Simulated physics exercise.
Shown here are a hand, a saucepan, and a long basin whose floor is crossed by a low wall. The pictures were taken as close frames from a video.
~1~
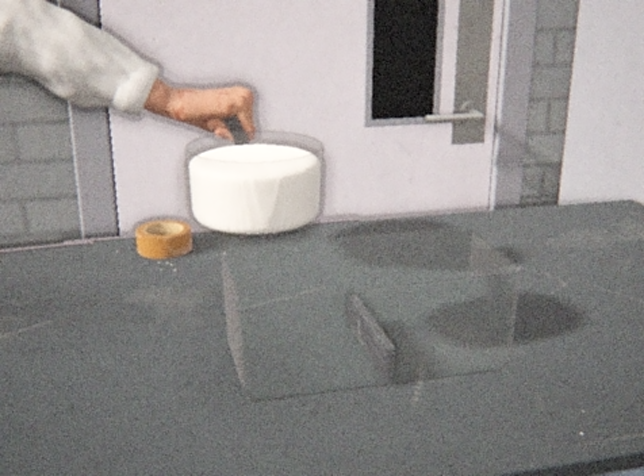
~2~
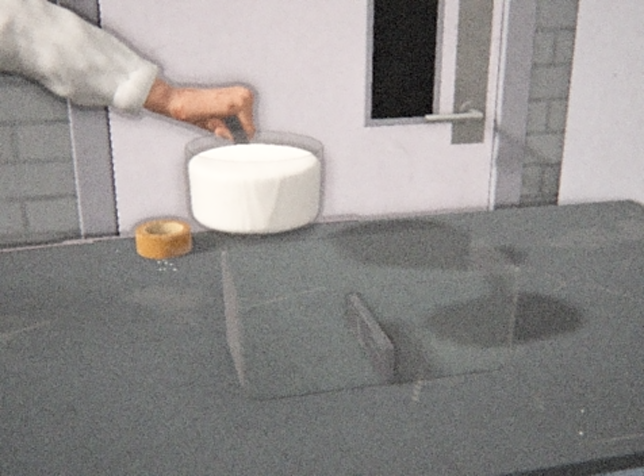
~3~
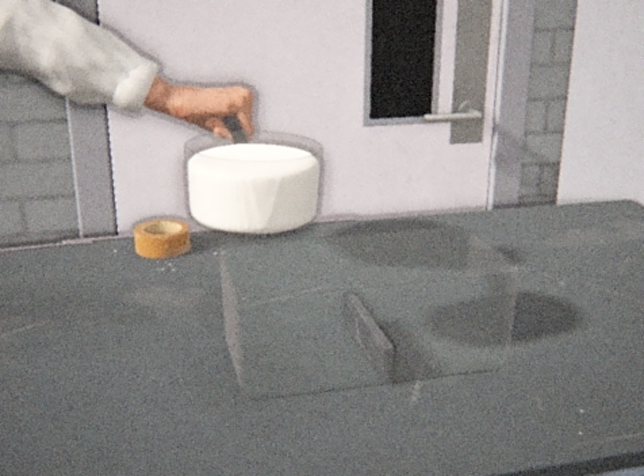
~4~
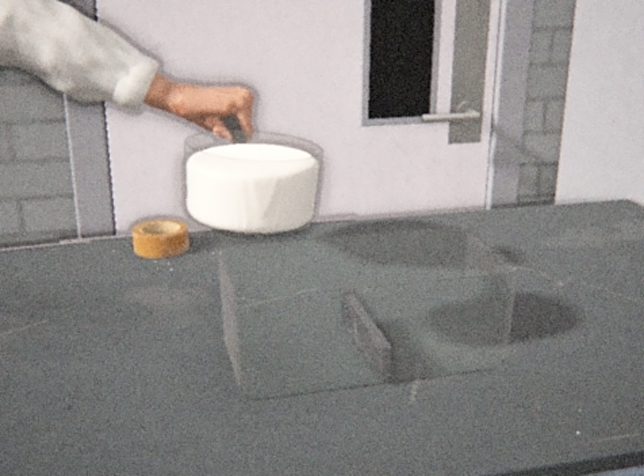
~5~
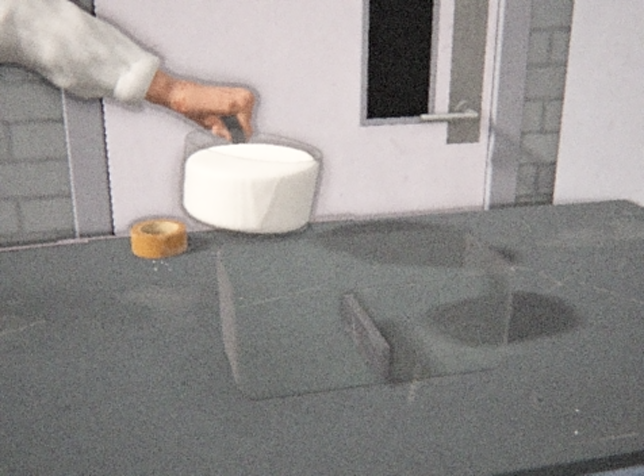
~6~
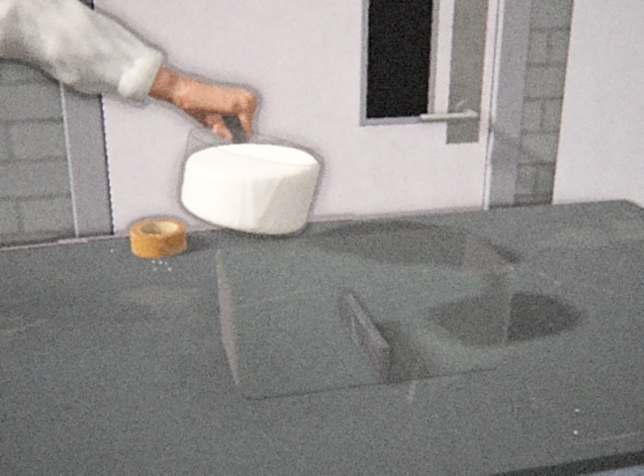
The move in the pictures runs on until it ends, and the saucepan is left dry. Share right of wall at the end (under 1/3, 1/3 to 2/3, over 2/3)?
The amount right of the wall is going to settle in the middle, one third to two thirds.
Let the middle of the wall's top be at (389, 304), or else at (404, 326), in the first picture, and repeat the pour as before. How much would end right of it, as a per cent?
Try one about 10 %, try two about 15 %.
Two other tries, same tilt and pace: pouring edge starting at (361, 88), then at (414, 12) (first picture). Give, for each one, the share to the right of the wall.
About 90 % the first time, about 60 % the second.
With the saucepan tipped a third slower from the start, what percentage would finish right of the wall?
It comes to some 55 per cent.
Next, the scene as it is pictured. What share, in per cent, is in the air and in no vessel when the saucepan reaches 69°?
About 25 per cent.
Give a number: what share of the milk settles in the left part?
About 50 percent.
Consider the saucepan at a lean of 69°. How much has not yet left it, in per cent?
It works out to close to 55 percent.
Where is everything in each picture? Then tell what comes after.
In the first frame, it leans 0°; its right rim is at (320, 144); the milk meets the walls at (189, 163) and (317, 156); the long basin's rim runs from (230, 274) to (495, 250); the wall's top is at (370, 321).
In the second frame, it leans 1°; its right rim is at (320, 145); the milk meets the walls at (190, 163) and (316, 156).
In the third frame, it leans 2°; its right rim is at (320, 146); the milk meets the walls at (188, 162) and (316, 156).
In the fourth frame, it leans 5°; its right rim is at (319, 149); the milk meets the walls at (188, 161) and (315, 157).
In the fifth frame, it leans 9°; its right rim is at (319, 153); the milk meets the walls at (186, 161) and (315, 157).
In the sixth frame, it leans 13°; its right rim is at (320, 159); the milk meets the walls at (186, 163) and (316, 157).
A moment on, the saucepan is tipped part way and 57 per cent is still to pour, 5 is left of the wall and 12 right of it.
Next, the saucepan is tipped right over and 11 per cent is still to pour, 34 is left of the wall and 50 right of it.
Then the saucepan is tipped right over and 1 per cent is still to pour, 48 is left of the wall and 50 right of it.
Later the saucepan is tipped right over and 0 per cent is still to pour, 49 is left of the wall and 51 right of it.
At rest 49 per cent lies left of the wall, 51 right of it and 0 outside.
